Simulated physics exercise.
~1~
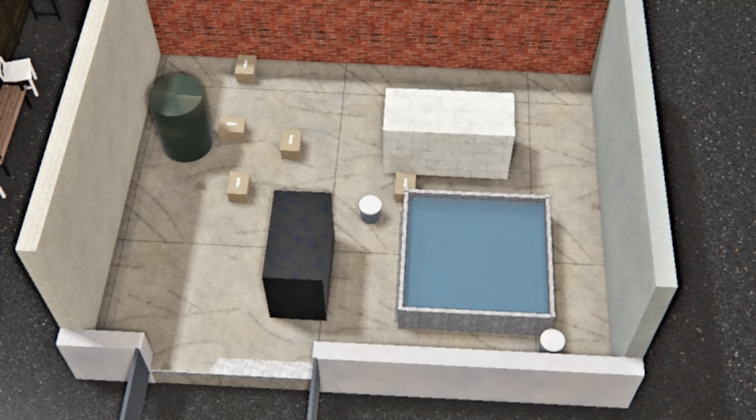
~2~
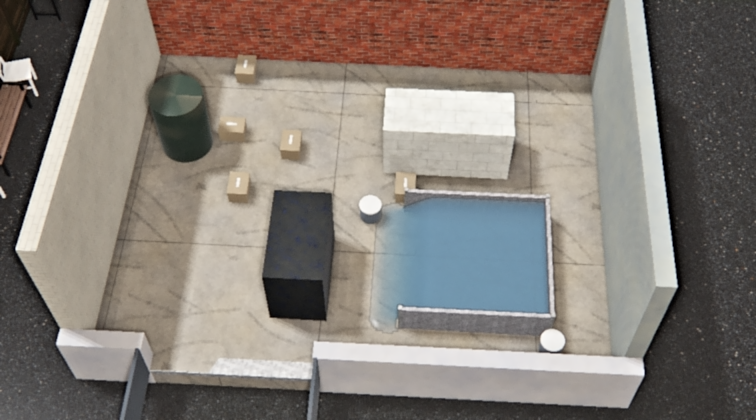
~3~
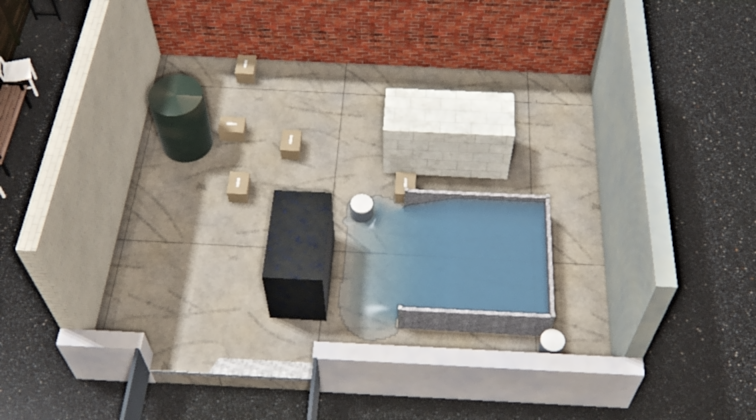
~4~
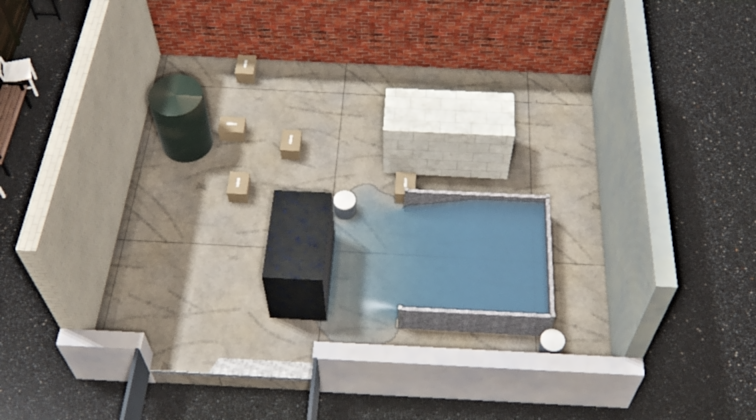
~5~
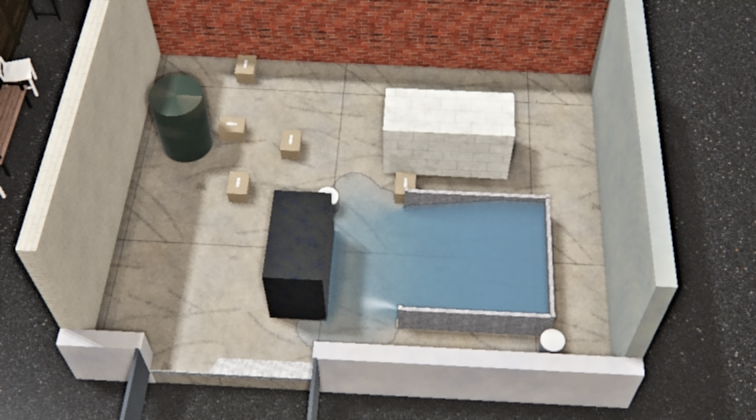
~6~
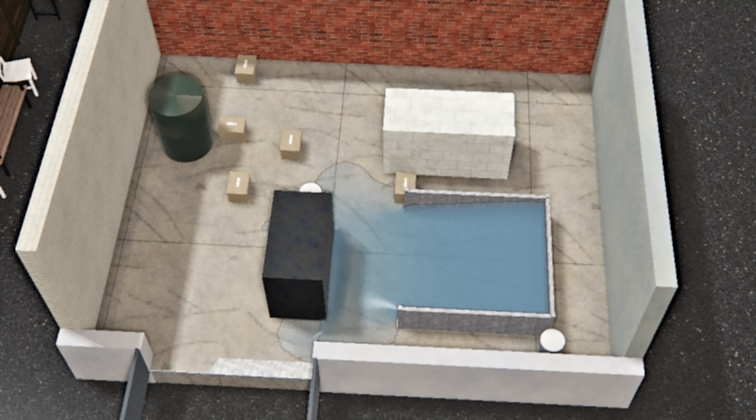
A walled yard with a stained pale floor and a red brick back wall is seen from high above by a still camera. A dark green tank and small tan boxes sit at left, a black block near the centre, and a white block behind a blue pool. The pool's left side opens, water spreads leftward around the black block, and one white-topped pail slides left behind it.
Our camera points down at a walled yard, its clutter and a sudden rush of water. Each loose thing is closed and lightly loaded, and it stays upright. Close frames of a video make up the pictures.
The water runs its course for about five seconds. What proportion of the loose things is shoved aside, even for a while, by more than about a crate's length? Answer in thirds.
Two thirds or more.
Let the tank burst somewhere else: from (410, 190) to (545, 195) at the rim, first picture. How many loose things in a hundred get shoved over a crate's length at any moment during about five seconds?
Roughly 40 %.
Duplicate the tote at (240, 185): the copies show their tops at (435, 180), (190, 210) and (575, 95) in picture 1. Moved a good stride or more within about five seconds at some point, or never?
Going by the order given: Stays in place, stays in place, stays in place.
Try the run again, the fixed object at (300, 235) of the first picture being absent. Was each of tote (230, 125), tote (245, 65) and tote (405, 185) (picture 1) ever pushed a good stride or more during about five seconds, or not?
Going through them in order: First got well clear, second kept nearby, third kept nearby.
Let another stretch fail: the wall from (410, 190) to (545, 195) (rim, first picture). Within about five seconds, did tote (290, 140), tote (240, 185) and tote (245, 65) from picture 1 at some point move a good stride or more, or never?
Results in order: Cleared that distance / cleared that distance / stayed short.
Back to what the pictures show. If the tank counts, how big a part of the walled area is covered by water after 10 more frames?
Roughly 45 %.
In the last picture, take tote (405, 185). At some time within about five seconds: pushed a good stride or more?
My reading: Not displaced that much.
A moment on, 1 of 7 are well off their spots; 0 afloat.
Next, 3 of 7 are well off their spots; 1 afloat.
Later, 5 of 7 are well off their spots; 5 afloat.
In the end, 6 of 7 are well off their spots, and 6 have been at some point; 6 afloat.
